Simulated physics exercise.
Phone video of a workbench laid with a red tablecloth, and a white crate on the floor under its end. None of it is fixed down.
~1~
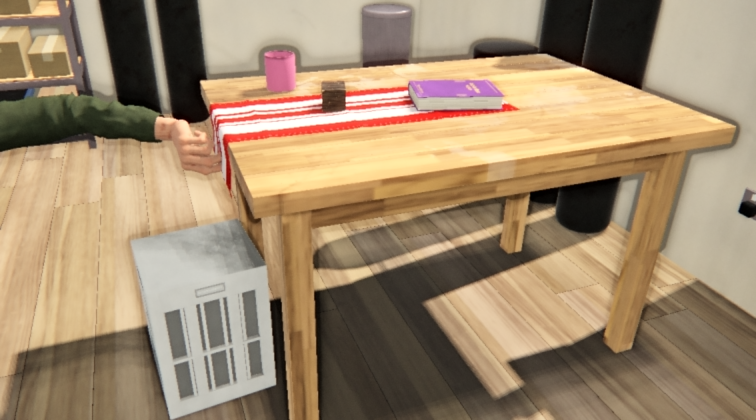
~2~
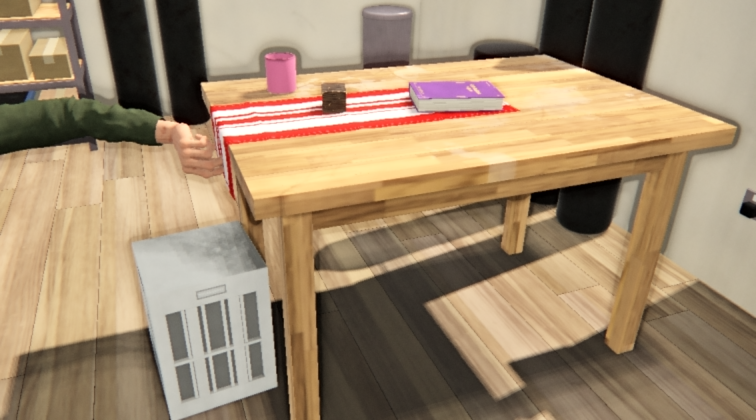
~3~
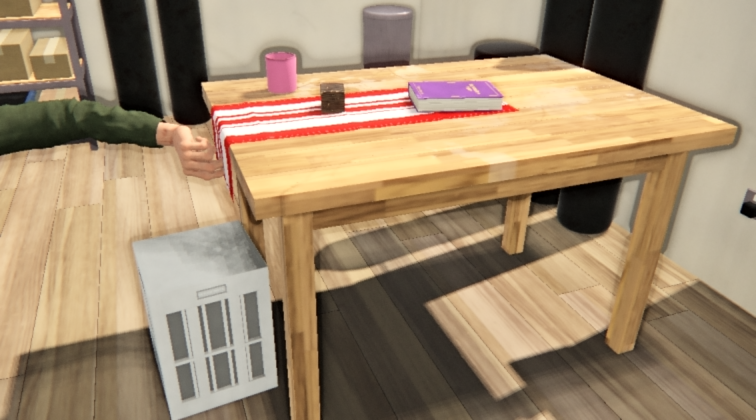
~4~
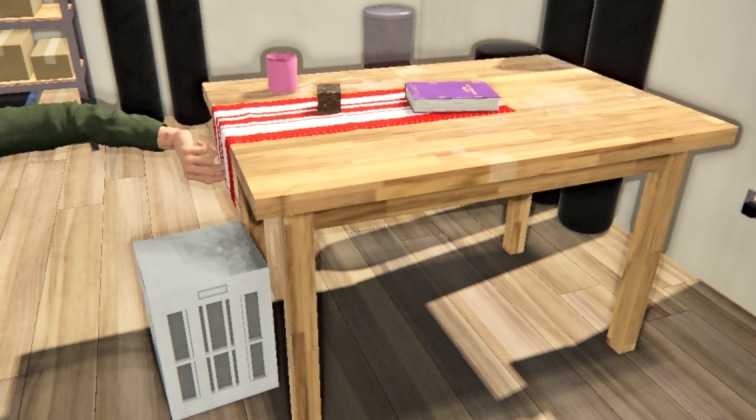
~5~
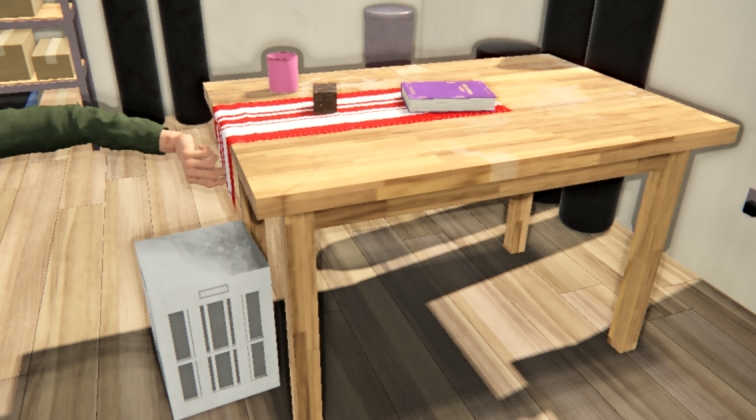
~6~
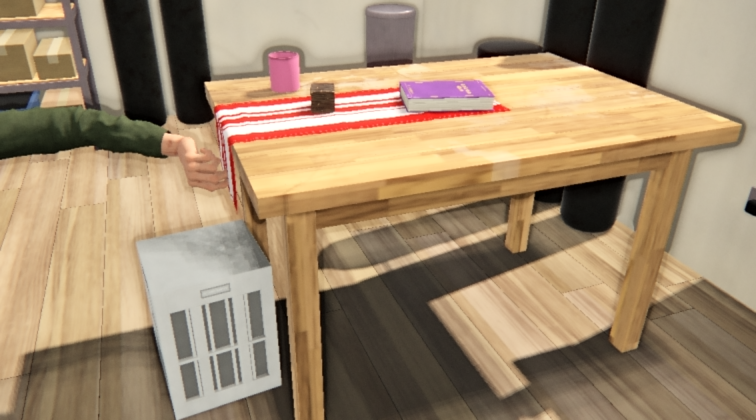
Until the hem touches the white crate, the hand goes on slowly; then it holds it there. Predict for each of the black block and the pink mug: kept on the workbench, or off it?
Prediction: The black block kept on, the pink mug kept on.
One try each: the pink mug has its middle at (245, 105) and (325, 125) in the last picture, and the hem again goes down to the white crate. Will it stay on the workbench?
First place: Falls off; second place: Remains up there.
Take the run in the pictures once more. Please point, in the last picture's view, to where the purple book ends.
In the last view its middle is at (385, 102).
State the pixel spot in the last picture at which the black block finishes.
About (255, 105).
Then, 0.58 s past the final frame, hem going down; block carried along near (282, 102); mug still.
Then, 1.08 s past the final frame, hem on the crate; block carried along near (255, 105); mug still.
When it is over, hem on the crate; block carried along near (255, 105); mug still. The black block remains up there and the pink mug keeps clear of the edge.
